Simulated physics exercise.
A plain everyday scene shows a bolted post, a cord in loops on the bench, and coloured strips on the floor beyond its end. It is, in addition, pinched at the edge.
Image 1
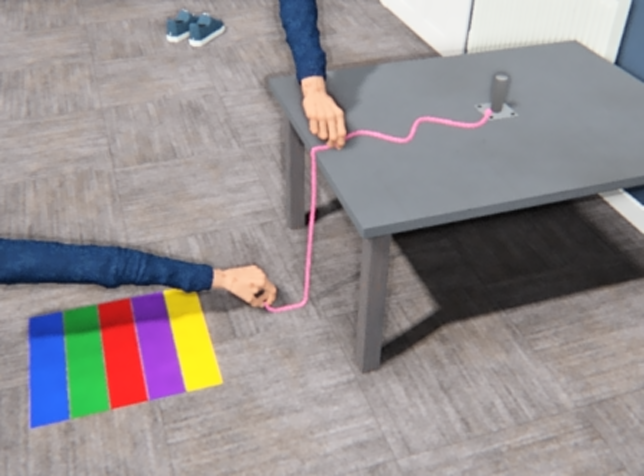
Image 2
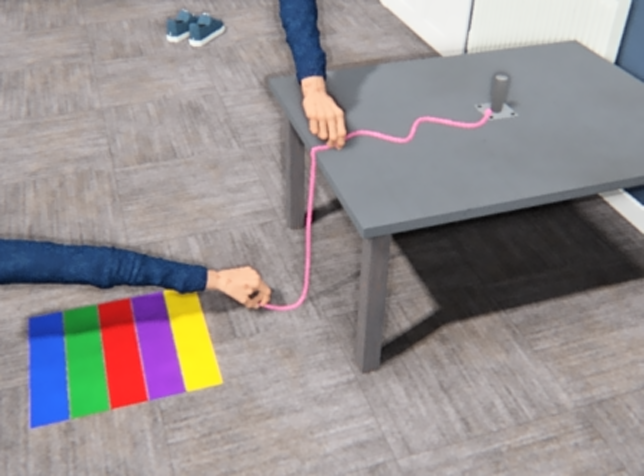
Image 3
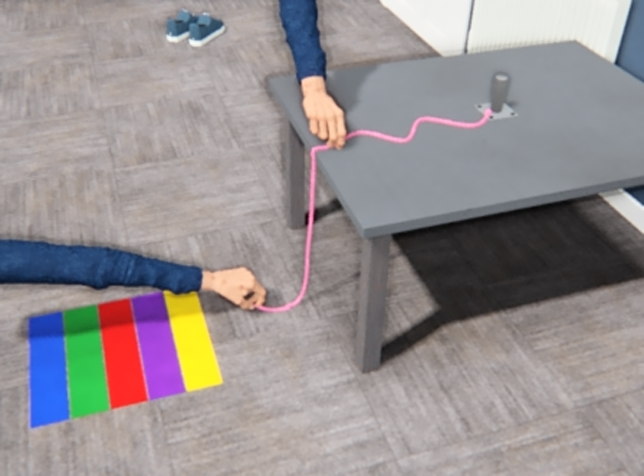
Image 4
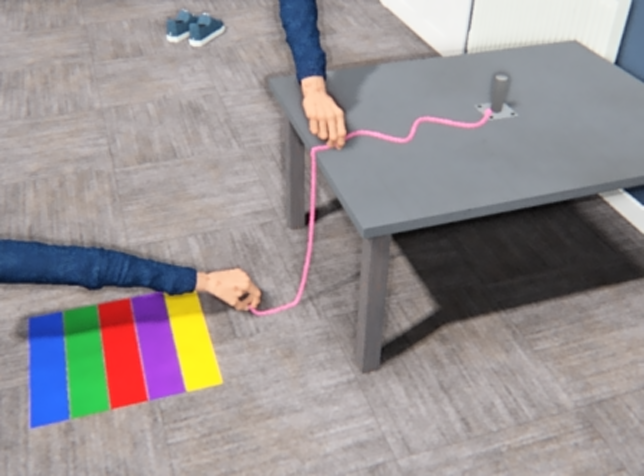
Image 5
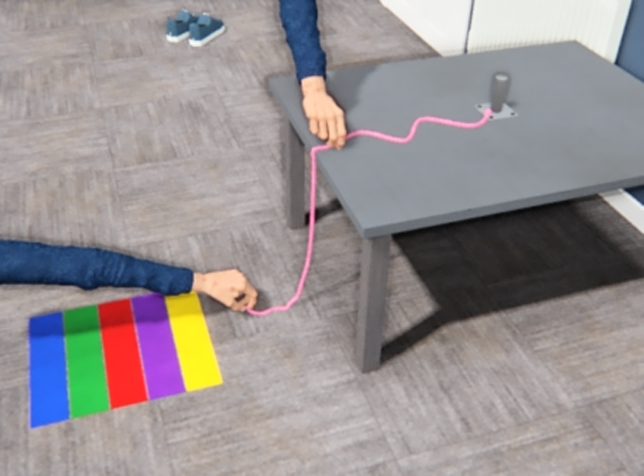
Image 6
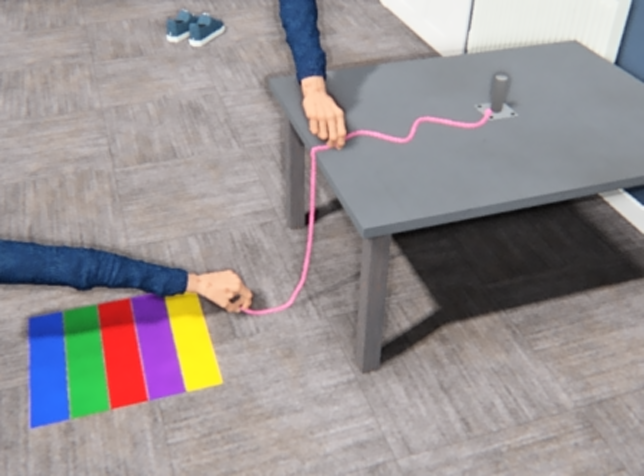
A hand near the floor slowly drawing the end of a pink cord slightly left while another hand pinches it at the table edge.
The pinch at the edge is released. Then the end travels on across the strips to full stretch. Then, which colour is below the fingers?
The green one is below them.
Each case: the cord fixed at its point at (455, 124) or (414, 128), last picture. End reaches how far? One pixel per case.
(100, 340), then (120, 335).
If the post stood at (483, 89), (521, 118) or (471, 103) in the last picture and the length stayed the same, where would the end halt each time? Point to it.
In order, the pixels are (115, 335), (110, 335) and (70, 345).
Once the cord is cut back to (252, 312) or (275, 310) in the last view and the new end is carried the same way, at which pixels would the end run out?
Near (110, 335) and (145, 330).
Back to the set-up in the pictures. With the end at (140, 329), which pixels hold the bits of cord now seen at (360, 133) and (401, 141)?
Approx. (323, 146); approx. (363, 138).
Soon after, end near (140, 329); over purple.
Then, end near (106, 337); over red.
At full stretch, end near (87, 341); over green. Over green.
